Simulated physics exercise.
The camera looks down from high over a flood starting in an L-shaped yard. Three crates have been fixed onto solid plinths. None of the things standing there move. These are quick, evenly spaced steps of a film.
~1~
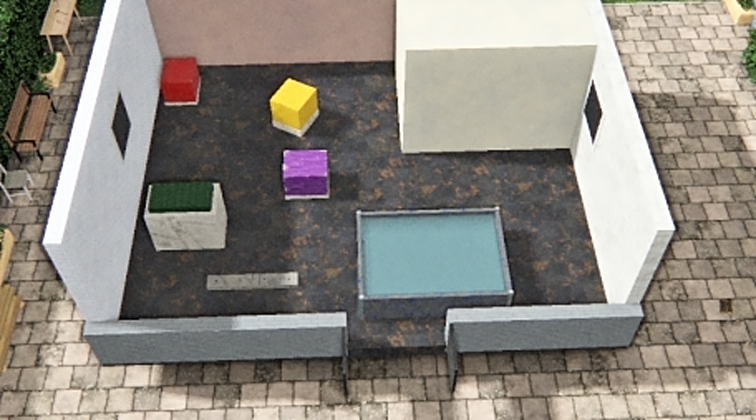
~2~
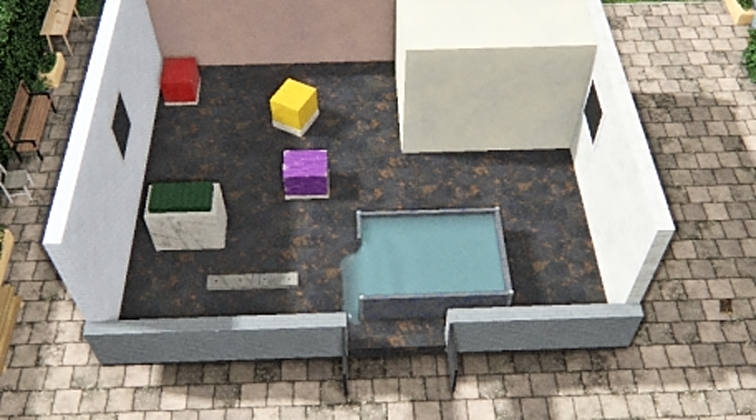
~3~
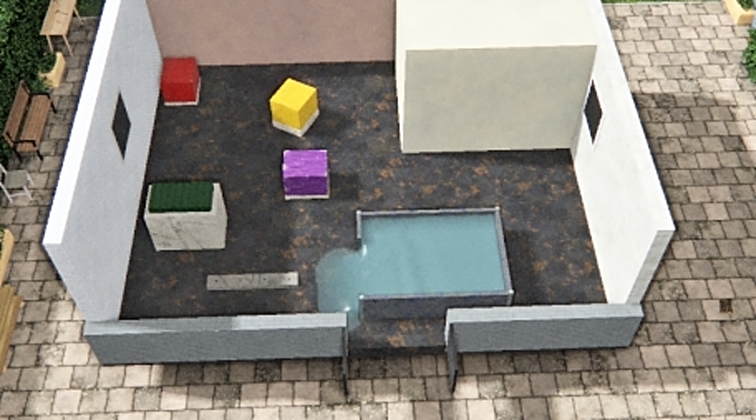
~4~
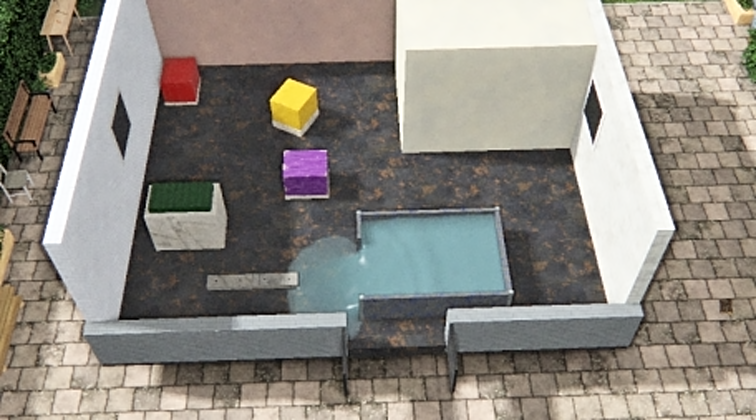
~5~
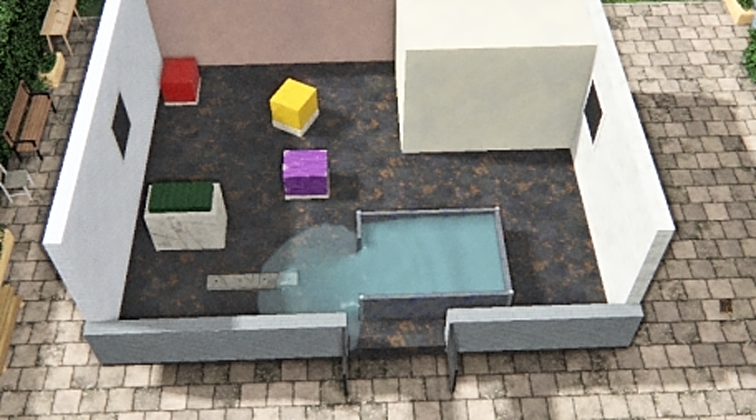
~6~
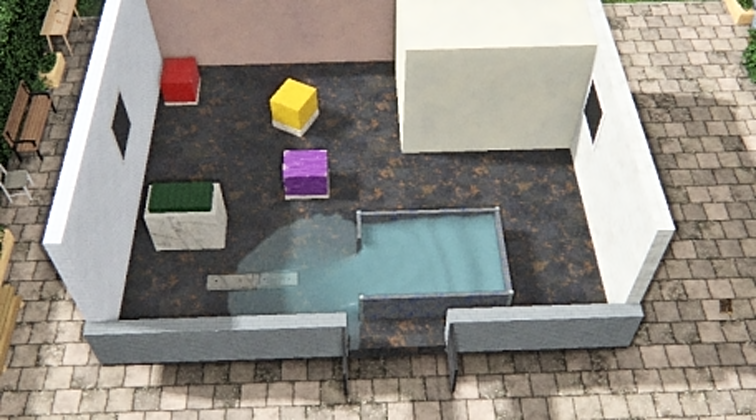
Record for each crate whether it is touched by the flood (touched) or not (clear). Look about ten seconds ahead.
In order: The yellow crate is left dry, the red crate is left wet, the purple crate is left wet.
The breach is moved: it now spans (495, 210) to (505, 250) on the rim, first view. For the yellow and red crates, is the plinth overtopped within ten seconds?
In that case the yellow crate is never flooded and the red crate is never flooded.
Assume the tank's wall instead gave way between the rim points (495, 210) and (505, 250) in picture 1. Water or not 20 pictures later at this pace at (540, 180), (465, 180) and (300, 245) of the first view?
Point one: Reached. Point two: Reached. Point three: Not reached.
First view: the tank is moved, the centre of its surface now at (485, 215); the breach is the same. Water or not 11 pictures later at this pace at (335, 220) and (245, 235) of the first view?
Submerged, then submerged.
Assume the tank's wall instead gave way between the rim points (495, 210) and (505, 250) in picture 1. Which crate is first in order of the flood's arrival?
That would be the purple one.
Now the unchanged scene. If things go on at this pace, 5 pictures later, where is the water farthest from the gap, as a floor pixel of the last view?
Somewhere close to (118, 324).
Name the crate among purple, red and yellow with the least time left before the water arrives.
It's the one in purple.
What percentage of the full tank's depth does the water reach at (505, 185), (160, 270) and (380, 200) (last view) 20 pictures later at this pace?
In that order: 0, 40 and 0 per cent.
A moment on, water covers 20 % of the floor; the yellow crate not reached, the red crate not reached, the purple crate water round its plinth.
Next, water covers 25 % of the floor; the yellow crate not reached, the red crate not reached, the purple crate water round its plinth.
Then, water covers 40 % of the floor; the yellow crate water round its plinth, the red crate water round its plinth, the purple crate water round its plinth.
Later, water covers 55 % of the floor; the yellow crate water round its plinth, the red crate water round its plinth, the purple crate water round its plinth.
In the end, water covers 85 % of the floor; the yellow crate stayed above the water, the red crate was topped, the purple crate was topped.
